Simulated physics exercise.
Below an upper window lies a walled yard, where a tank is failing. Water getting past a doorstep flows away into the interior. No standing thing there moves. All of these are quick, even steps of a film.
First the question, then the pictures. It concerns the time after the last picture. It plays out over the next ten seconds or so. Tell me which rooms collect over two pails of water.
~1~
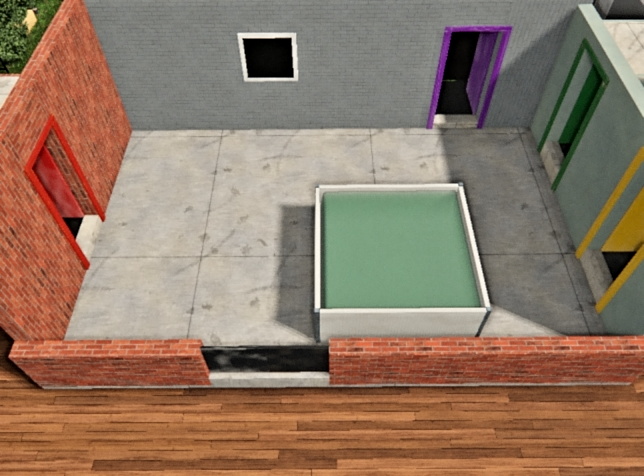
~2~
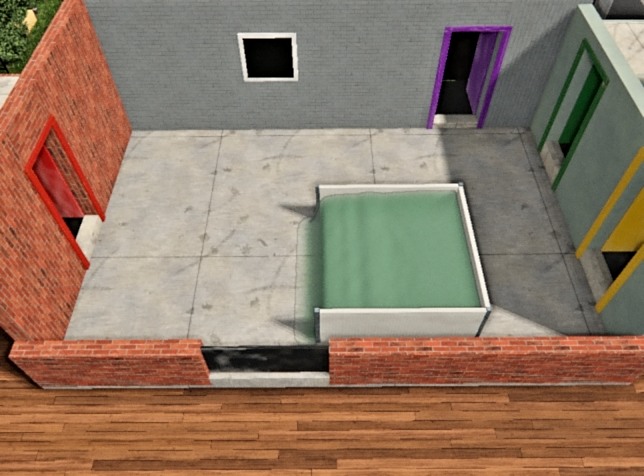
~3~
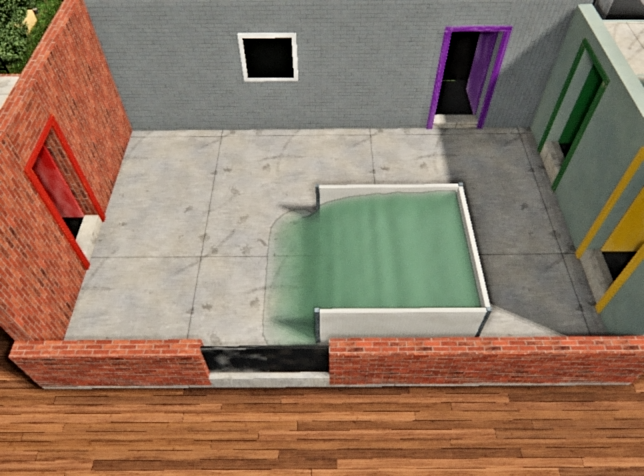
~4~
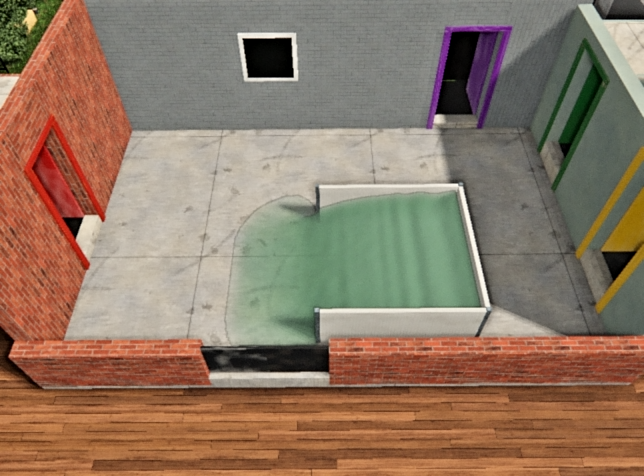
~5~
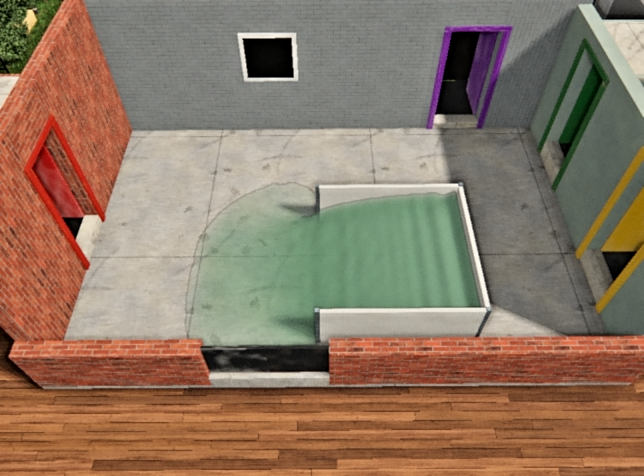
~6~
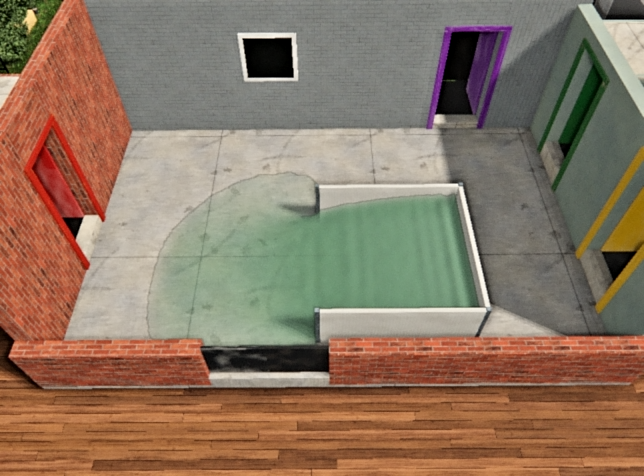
Here it is: The room behind the green door stays at two pails or less, the room behind the red door collects over two pails, the room behind the yellow door stays at two pails or less, the room behind the purple door stays at two pails or less.
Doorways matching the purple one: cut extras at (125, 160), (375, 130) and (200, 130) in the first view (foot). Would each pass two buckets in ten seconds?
First crosses the line, second stays short of it, third crosses the line.
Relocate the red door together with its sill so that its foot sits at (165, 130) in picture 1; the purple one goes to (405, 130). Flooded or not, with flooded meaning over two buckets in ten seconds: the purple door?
Well, the purple door doesn't reach it.
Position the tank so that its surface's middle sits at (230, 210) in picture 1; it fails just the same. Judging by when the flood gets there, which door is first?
The red one, I reckon.
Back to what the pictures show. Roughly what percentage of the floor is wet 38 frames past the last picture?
85 %.
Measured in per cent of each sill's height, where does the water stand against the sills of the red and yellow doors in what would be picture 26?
I'd put it at close to 140 and 0 per cent.
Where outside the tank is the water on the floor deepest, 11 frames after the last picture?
I'd point to (61, 352).
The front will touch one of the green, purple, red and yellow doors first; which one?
My pick for first is the red-painted one.
A moment on, water covers 45 % of the floor; the green door not reached, the red door under two buckets in, the yellow door not reached, the purple door not reached.
Next, water covers 50 % of the floor; the green door not reached, the red door far over two buckets in, the yellow door not reached, the purple door not reached.
Then, water covers 50 % of the floor; the green door not reached, the red door far over two buckets in, the yellow door not reached, the purple door not reached.
Later, water covers 85 % of the floor; the green door wet at the sill, nothing in, the red door far over two buckets in, the yellow door not reached, the purple door wet at the sill, nothing in.
In the end, water covers 95 % of the floor; the green door wet at the sill, nothing in, the red door far over two buckets in, the yellow door wet at the sill, nothing in, the purple door under two buckets in.
